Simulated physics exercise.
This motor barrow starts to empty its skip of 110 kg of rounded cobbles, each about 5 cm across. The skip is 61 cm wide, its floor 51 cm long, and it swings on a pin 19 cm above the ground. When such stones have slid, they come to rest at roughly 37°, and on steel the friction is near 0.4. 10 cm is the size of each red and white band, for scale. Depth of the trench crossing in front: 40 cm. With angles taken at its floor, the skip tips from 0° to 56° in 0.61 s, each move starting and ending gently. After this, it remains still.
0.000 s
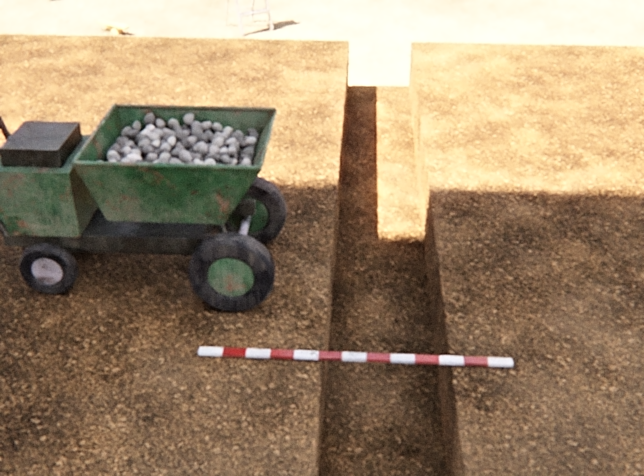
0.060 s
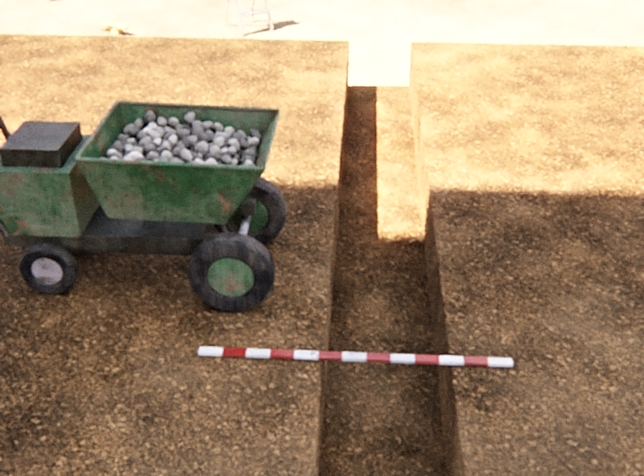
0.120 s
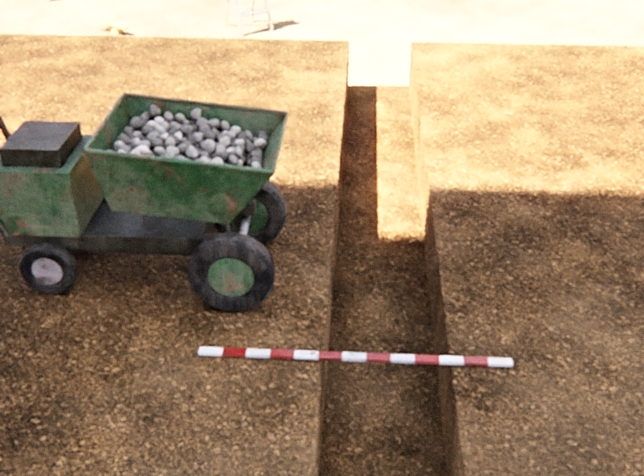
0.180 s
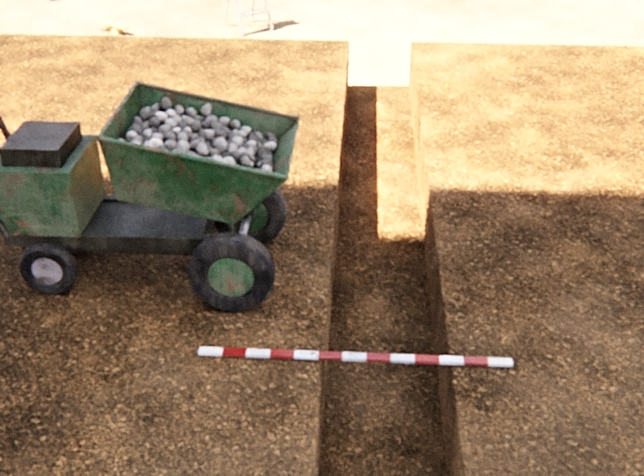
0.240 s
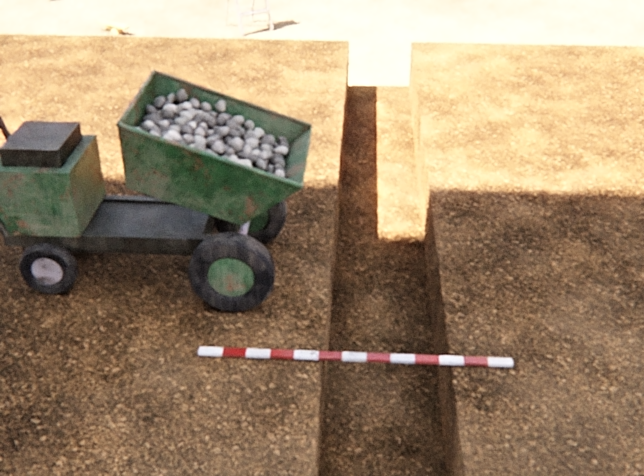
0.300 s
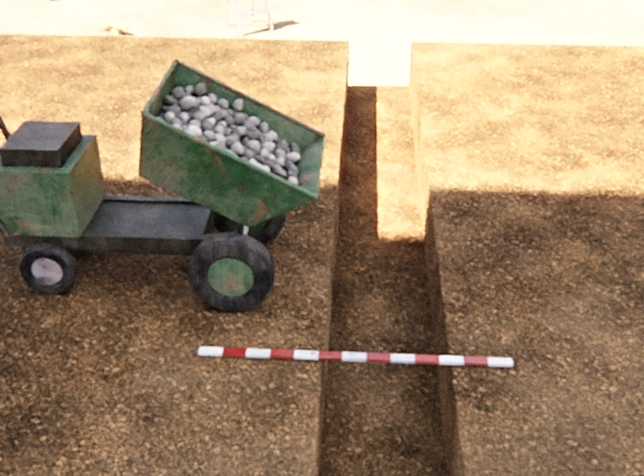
A green motor barrow stands still while its skip of grey cobbles tilts steadily rightward.
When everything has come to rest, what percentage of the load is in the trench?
About 36 per cent.
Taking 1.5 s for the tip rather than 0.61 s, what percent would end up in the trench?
Expected share: Around 25%.
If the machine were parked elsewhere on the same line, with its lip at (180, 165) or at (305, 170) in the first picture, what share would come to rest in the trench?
I'd expect close to 35 per cent at the first and 20 per cent at the second.
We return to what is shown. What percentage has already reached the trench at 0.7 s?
5 per cent or so by then.
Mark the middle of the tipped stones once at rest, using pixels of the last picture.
The tipped stones centre close to (411, 344).
After 0.5 s the floor is at 48°; 100 % in the skip; the foremost stones are at (321, 205).
After 0.7 s the floor is at 56°; 93 % in the skip, 7 % in the trench; the foremost stones are at (394, 240).
After 1.1 s the floor is at 56°; 65 % in the skip, 31 % in the trench, 4 % past the trench; the foremost stones are at (508, 292).
After 3.0 s the floor is at 56°; 59 % in the skip, 36 % in the trench, 5 % past the trench; the foremost stones are at (612, 291).
